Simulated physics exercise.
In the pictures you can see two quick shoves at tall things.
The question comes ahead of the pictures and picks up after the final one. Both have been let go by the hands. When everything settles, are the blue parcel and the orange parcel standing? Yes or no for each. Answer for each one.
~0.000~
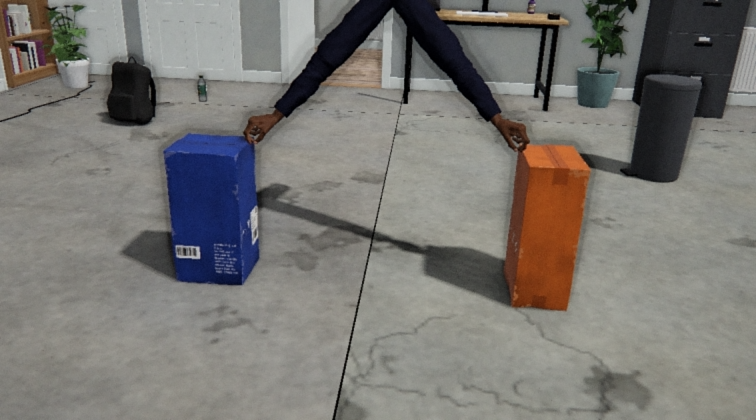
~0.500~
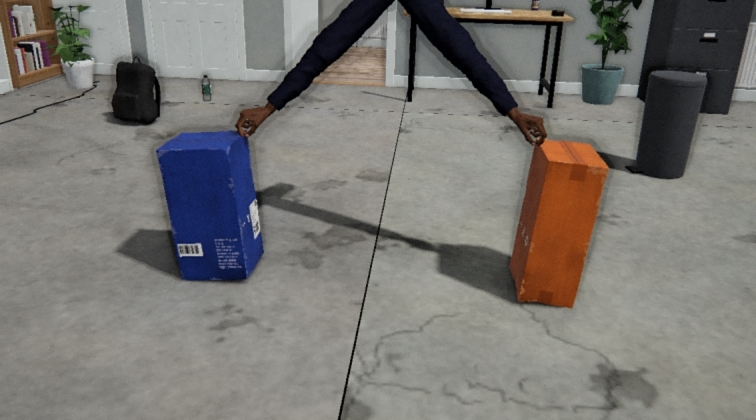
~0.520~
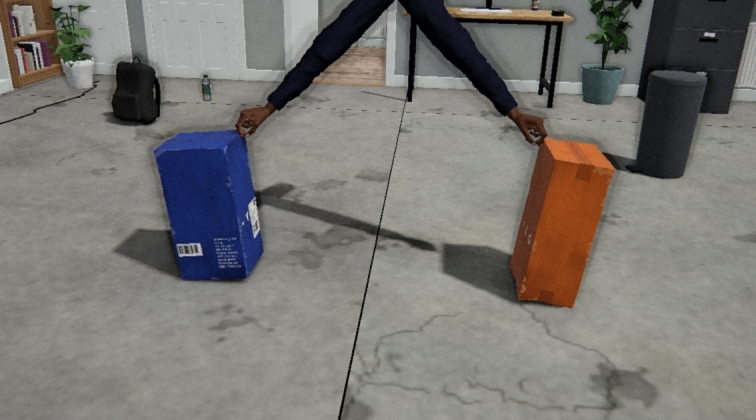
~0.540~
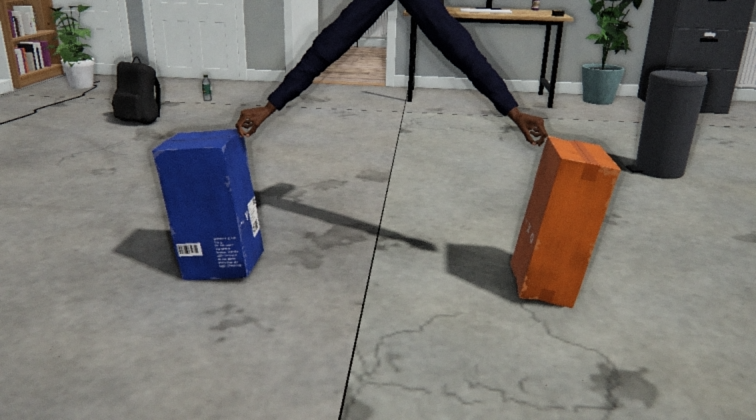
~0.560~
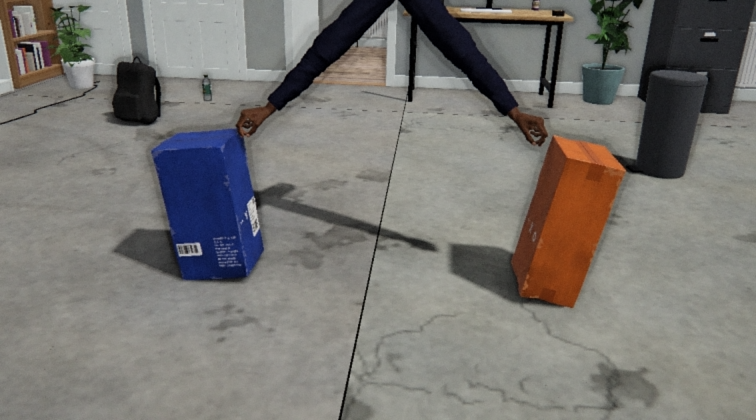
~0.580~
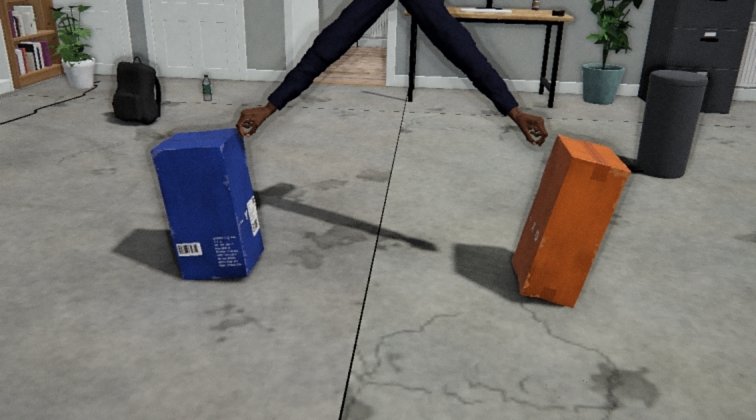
Blue parcel: Yes; orange parcel: No.
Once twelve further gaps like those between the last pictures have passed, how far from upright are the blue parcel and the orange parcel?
2° and 30°.
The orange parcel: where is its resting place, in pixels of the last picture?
Its middle is close to (646, 271).
By 0.76 s, blue parcel upright near (220, 208); orange parcel 25° off upright near (584, 221).
By 0.98 s, blue parcel upright near (220, 208); orange parcel 47° off upright near (613, 230).
By 1.10 s, blue parcel upright near (221, 208); orange parcel 71° off upright near (635, 250).
When it is over (1.6 s), the blue parcel settles on its feet, near (221, 208); the orange parcel topples, near (646, 271).
